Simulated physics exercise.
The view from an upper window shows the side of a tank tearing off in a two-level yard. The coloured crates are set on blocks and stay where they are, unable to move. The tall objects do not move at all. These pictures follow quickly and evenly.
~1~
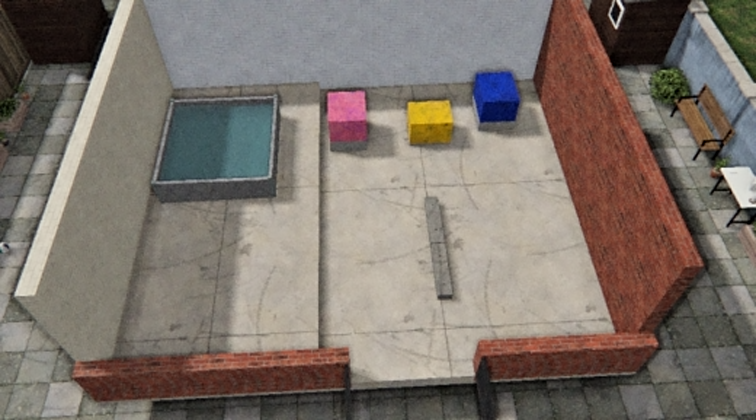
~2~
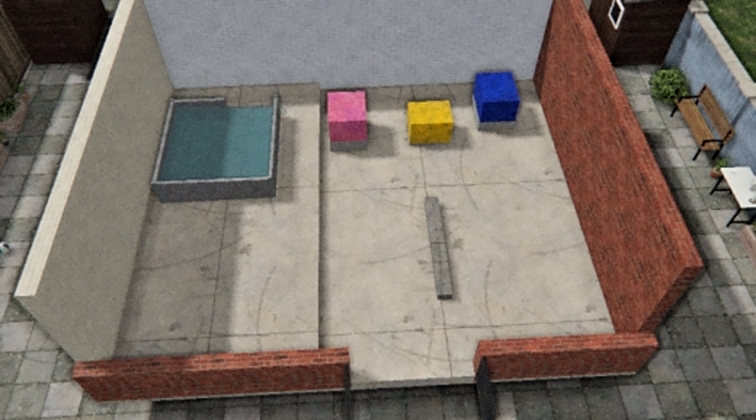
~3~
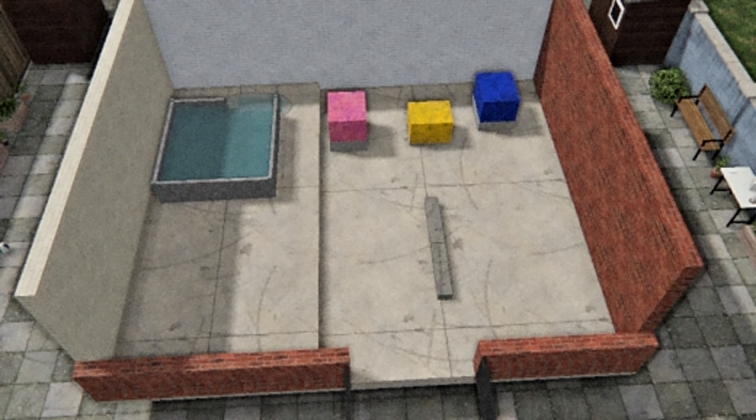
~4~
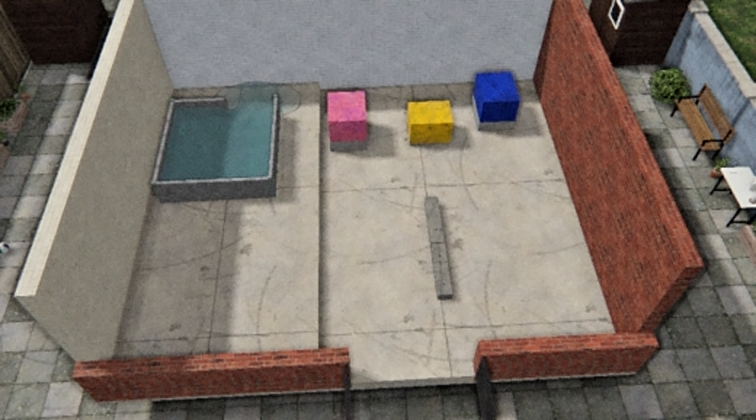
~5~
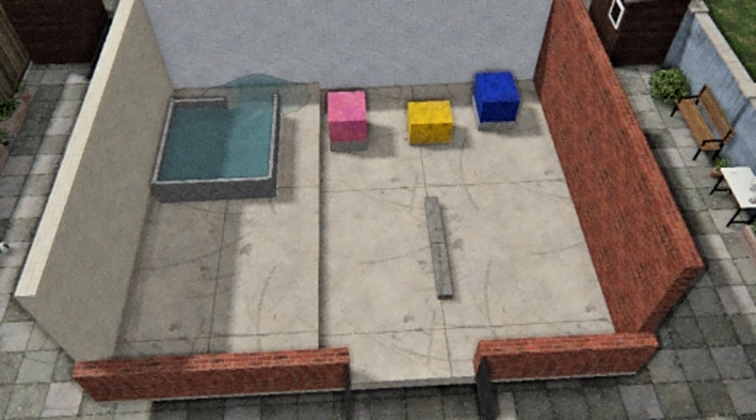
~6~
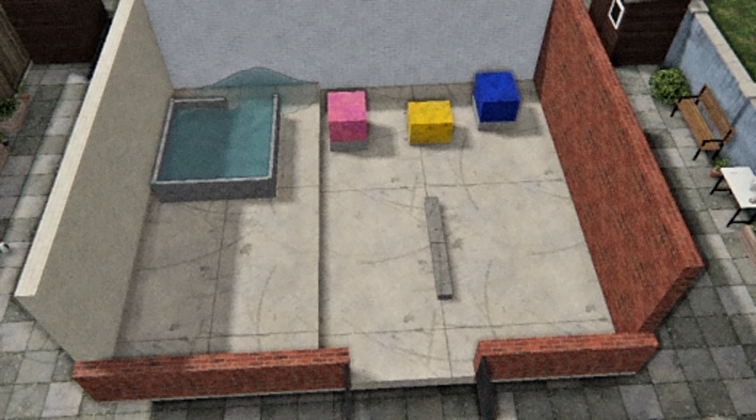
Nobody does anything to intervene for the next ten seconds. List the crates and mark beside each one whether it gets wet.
Blue crate - stays dry; pink crate - stays dry; yellow crate - gets wet.
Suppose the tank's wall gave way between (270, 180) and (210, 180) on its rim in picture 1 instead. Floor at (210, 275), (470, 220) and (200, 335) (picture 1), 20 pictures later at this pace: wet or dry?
Drenched; spared; drenched.
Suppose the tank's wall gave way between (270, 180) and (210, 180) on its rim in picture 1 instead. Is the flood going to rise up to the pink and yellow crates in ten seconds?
I expect pink remains untouched while yellow remains untouched.
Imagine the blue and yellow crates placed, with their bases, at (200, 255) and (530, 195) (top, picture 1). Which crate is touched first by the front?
First: The one in pink.
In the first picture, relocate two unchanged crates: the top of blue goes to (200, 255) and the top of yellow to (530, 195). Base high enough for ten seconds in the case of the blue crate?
After ten seconds, blue crate is left untouched.
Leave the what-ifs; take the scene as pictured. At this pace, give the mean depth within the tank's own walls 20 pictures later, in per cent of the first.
Somewhere around 50 %, give or take.
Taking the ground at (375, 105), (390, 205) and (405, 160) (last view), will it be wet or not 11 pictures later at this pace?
Taking the three spots one by one, I'd call them drenched, clear and clear.
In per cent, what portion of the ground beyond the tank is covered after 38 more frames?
Around 50 percent.
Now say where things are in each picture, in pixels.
Still water in the tank at (219, 140), in the first frame.
The front is at (281, 110), out from the gap on the tank's far side, in the second frame.
The front is at (237, 97), out from the gap on the tank's far side, in the third frame.
Water pours out on the tank's far side and has run to (230, 88), in the fourth frame.
The front is at (302, 84), out from the gap on the tank's far side, in the fifth frame.
The front is at (199, 89), out from the gap on the tank's far side, in the sixth frame.
A moment on, water covers 10 % of the floor; the blue crate not reached, the pink crate not reached, the yellow crate not reached.
Next, water covers 15 % of the floor; the blue crate not reached, the pink crate water round its plinth, the yellow crate water round its plinth.
Then, water covers 25 % of the floor; the blue crate water round its plinth, the pink crate water round its plinth, the yellow crate water round its plinth.
Later, water covers 50 % of the floor; the blue crate water round its plinth, the pink crate water round its plinth, the yellow crate water round its plinth.
In the end, water covers 75 % of the floor; the blue crate stayed above the water, the pink crate stayed above the water, the yellow crate was topped.
